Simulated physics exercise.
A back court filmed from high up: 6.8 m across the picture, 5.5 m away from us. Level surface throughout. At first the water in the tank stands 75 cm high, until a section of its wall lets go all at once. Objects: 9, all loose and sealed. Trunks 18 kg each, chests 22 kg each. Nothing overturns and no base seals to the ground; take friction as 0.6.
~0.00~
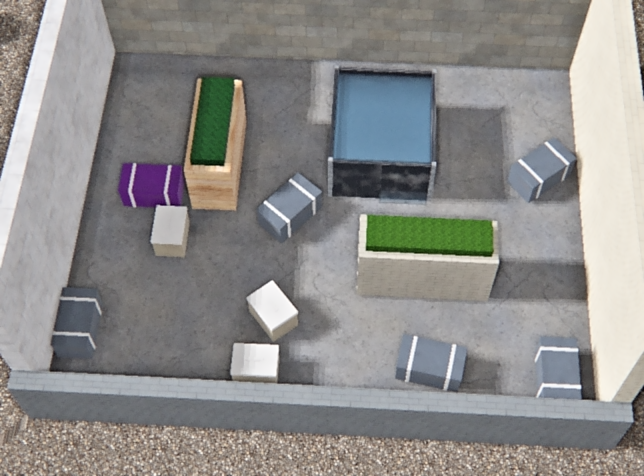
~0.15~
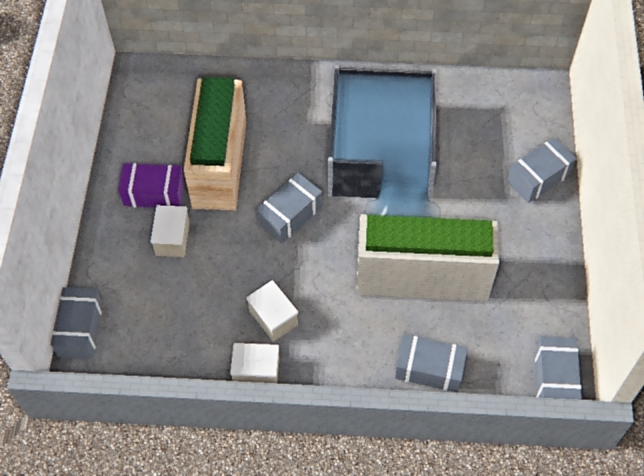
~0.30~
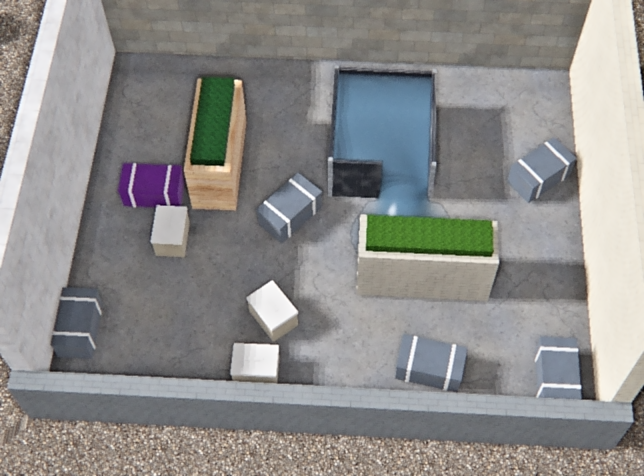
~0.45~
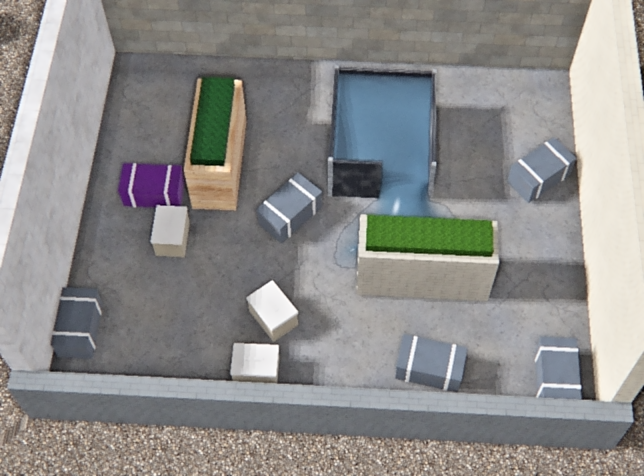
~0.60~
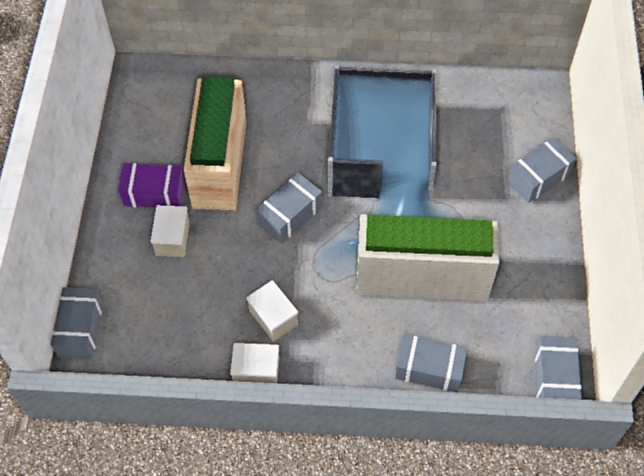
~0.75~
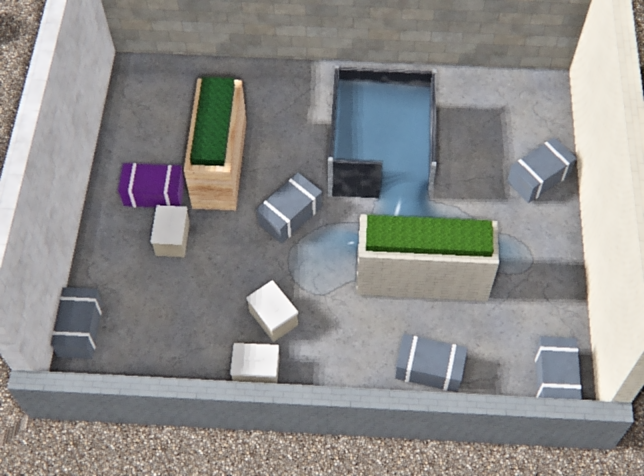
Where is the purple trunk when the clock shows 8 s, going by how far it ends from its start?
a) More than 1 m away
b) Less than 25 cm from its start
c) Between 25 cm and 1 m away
Answer: B.
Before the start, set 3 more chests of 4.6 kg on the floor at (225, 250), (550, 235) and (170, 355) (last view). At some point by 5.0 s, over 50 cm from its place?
Going through them in the order asked, they come out clear of the mark, clear of the mark and shy of the mark.
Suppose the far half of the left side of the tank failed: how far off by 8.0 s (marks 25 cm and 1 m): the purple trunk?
The purple trunk is swept away.
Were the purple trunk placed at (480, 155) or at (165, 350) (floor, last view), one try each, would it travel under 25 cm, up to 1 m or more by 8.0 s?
Well, it scarcely moves on the first try and scarcely moves on the second.
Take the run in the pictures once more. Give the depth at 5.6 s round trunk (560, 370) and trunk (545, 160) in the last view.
First about 5 cm, second about 5 cm.
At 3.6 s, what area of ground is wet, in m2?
26 m2.
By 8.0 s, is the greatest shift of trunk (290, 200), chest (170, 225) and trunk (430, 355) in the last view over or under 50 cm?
Well, going one by one, it's too far, not that far and not that far.
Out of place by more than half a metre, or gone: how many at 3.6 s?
Count: 2.
After 1.6 s the purple trunk is near (150, 178), 0.0 m from its start, aground; 0 afloat.
After 3.6 s the purple trunk is near (150, 178), 0.0 m from its start, aground; 0 afloat.
After 5.6 s the purple trunk is near (150, 178), 0.0 m from its start, aground; 1 afloat.
After 8.0 s the purple trunk is near (150, 178), 0.0 m from its start, aground; 1 afloat.
